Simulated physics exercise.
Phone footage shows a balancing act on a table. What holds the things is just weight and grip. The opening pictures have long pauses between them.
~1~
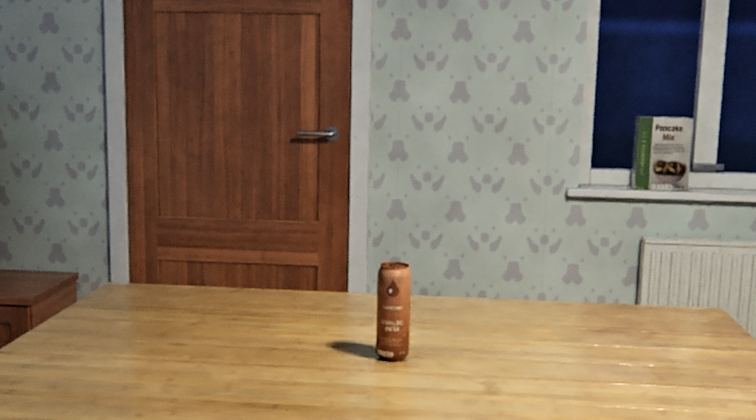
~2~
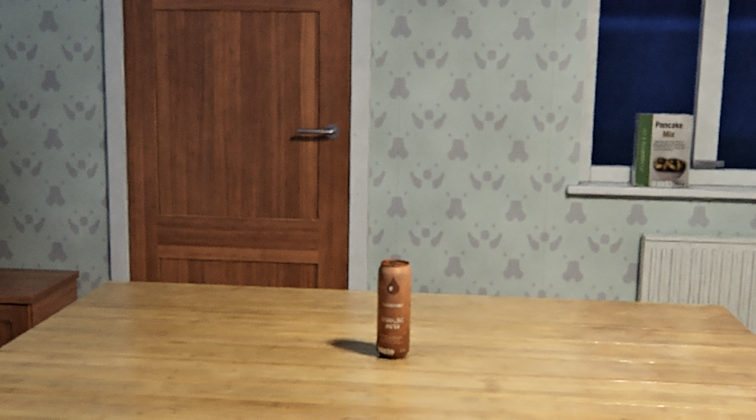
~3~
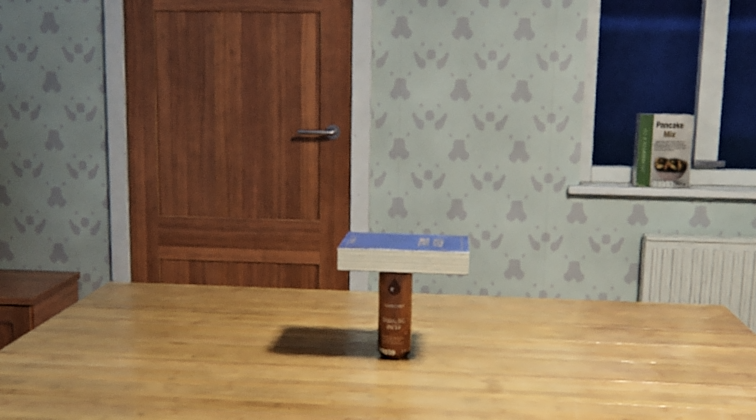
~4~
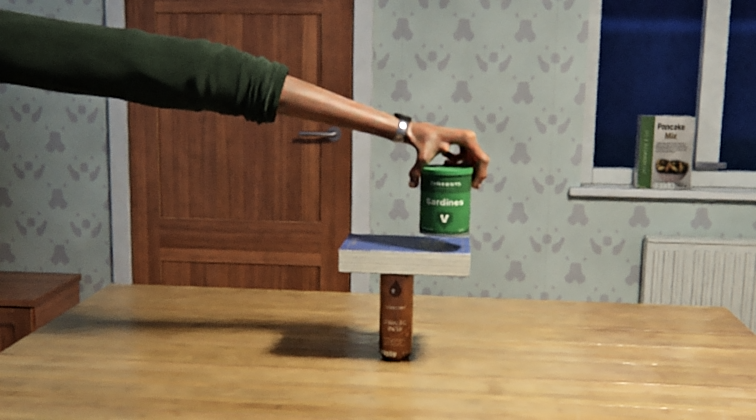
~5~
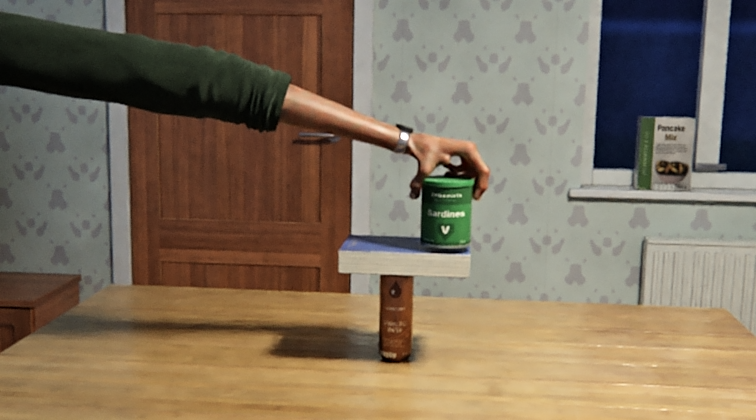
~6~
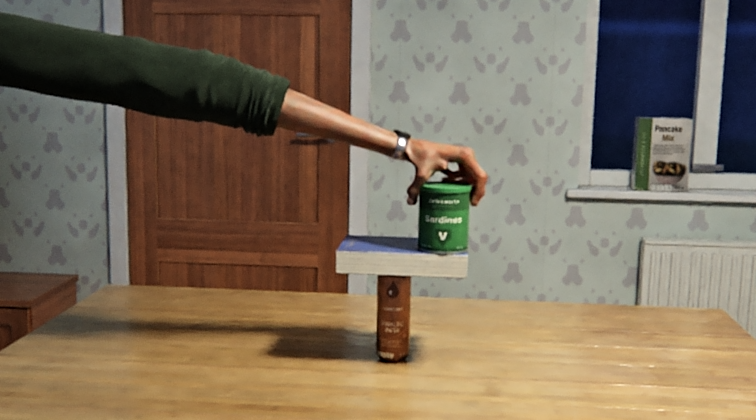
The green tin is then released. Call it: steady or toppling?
Toppling.
Then, 0.50 s past the last view, green tin and blue book now fallen.
Then, 0.70 s past the last view, things are still on the move.
Finally, fallen, green tin and blue book; orange can still in place. The stack loses its balance.
